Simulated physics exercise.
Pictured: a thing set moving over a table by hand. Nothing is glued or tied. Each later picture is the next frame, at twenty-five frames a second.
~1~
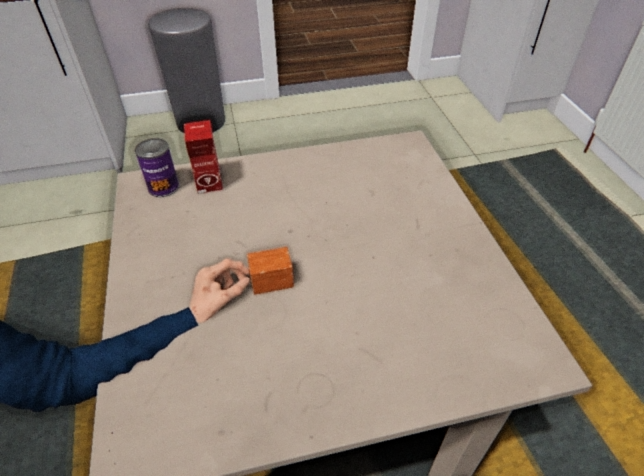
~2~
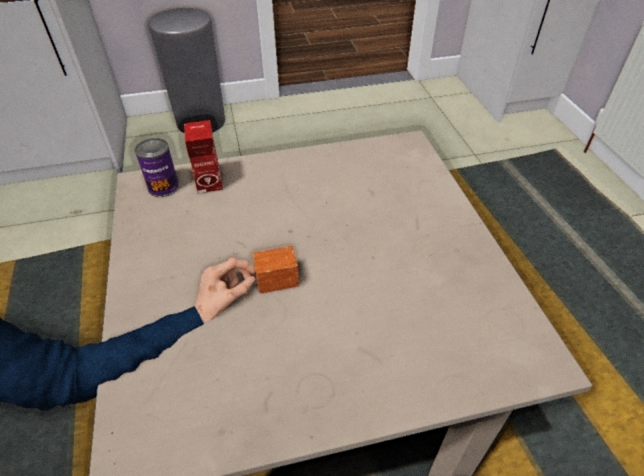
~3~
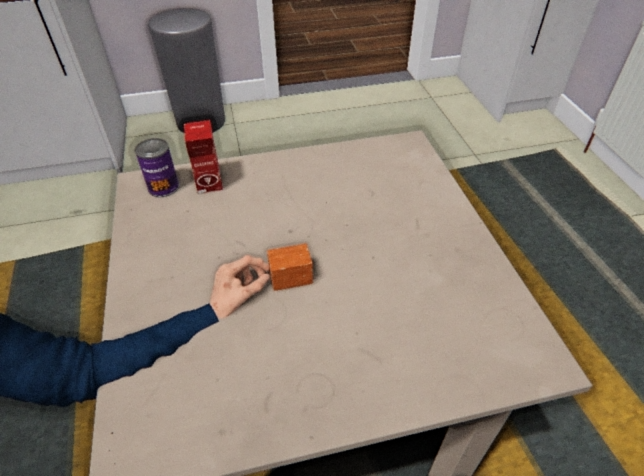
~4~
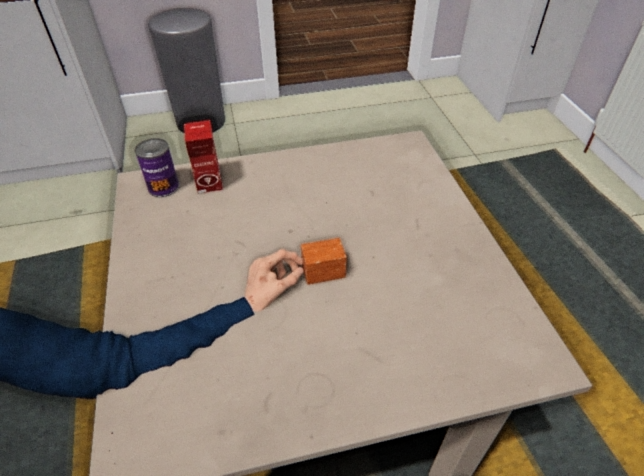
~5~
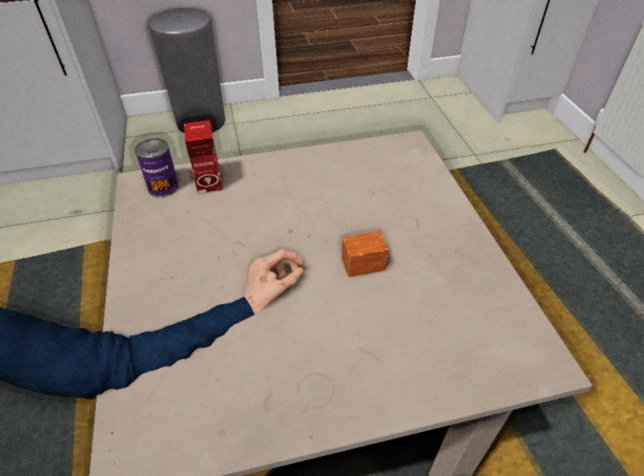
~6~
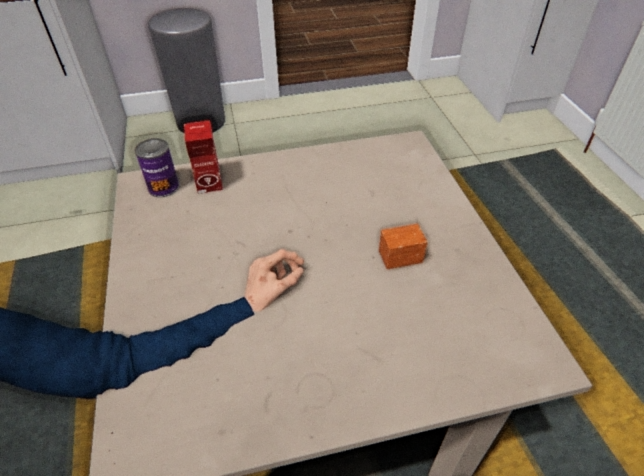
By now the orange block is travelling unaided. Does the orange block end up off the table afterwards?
Yes, it leaves the table.
Then, 0.20 s later than the last frame, orange block now off the table.
Then, 0.50 s later than the last frame, things are still on the move.
When it is over, off the table, orange block.
